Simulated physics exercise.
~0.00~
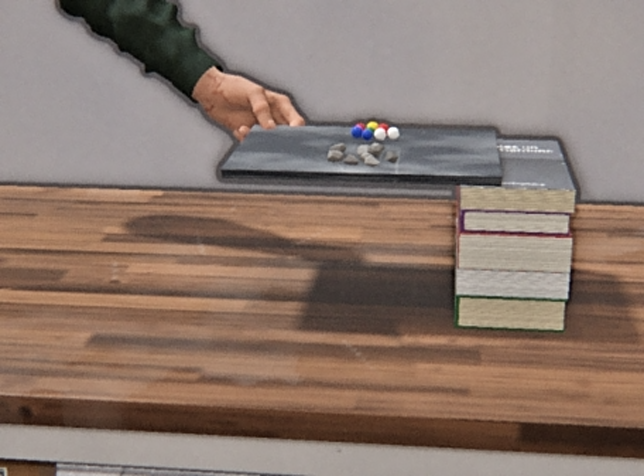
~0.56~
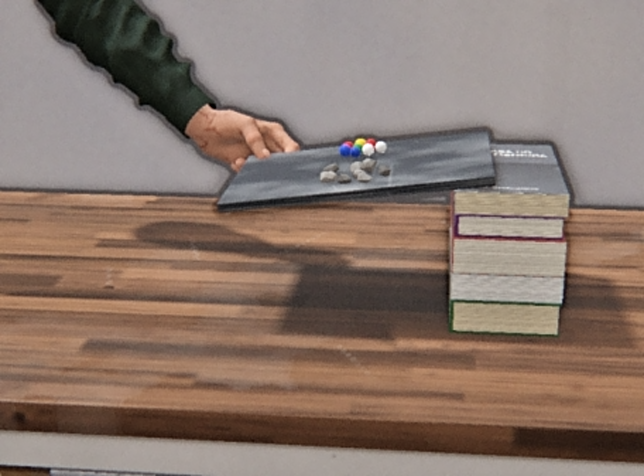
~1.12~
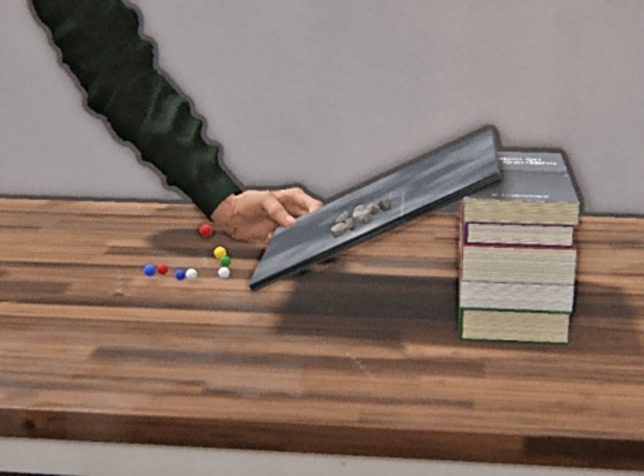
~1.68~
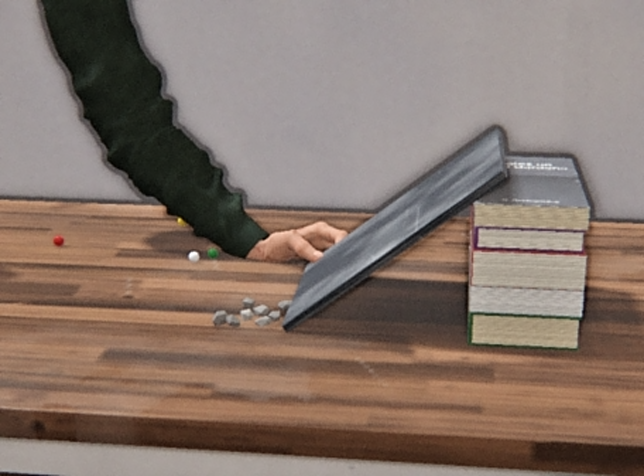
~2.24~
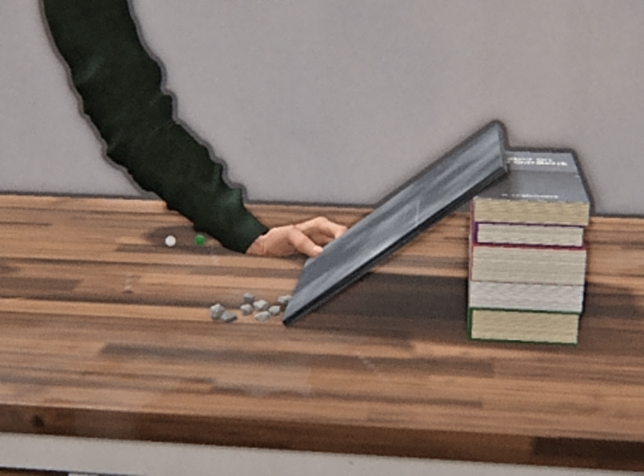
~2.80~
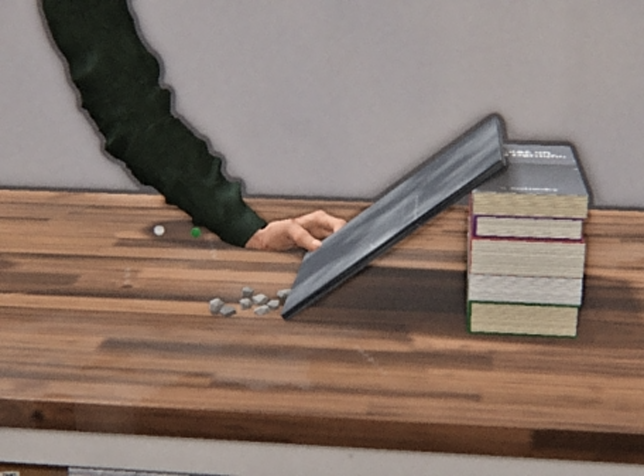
A dark grey board, seen from the front and slightly above, spans from a hand in a dark green sleeve on the left to a stack of books on a wooden table. Small coloured balls lie on it behind a cluster of grey stones. The hand lowers the free end, and the balls roll off to the left while the stones stay put. As the board tilts further until it rests on the table, the stones slide down and settle at its foot. The balls travel farther, most leaving the view, with a white and a green one remaining near the arm.
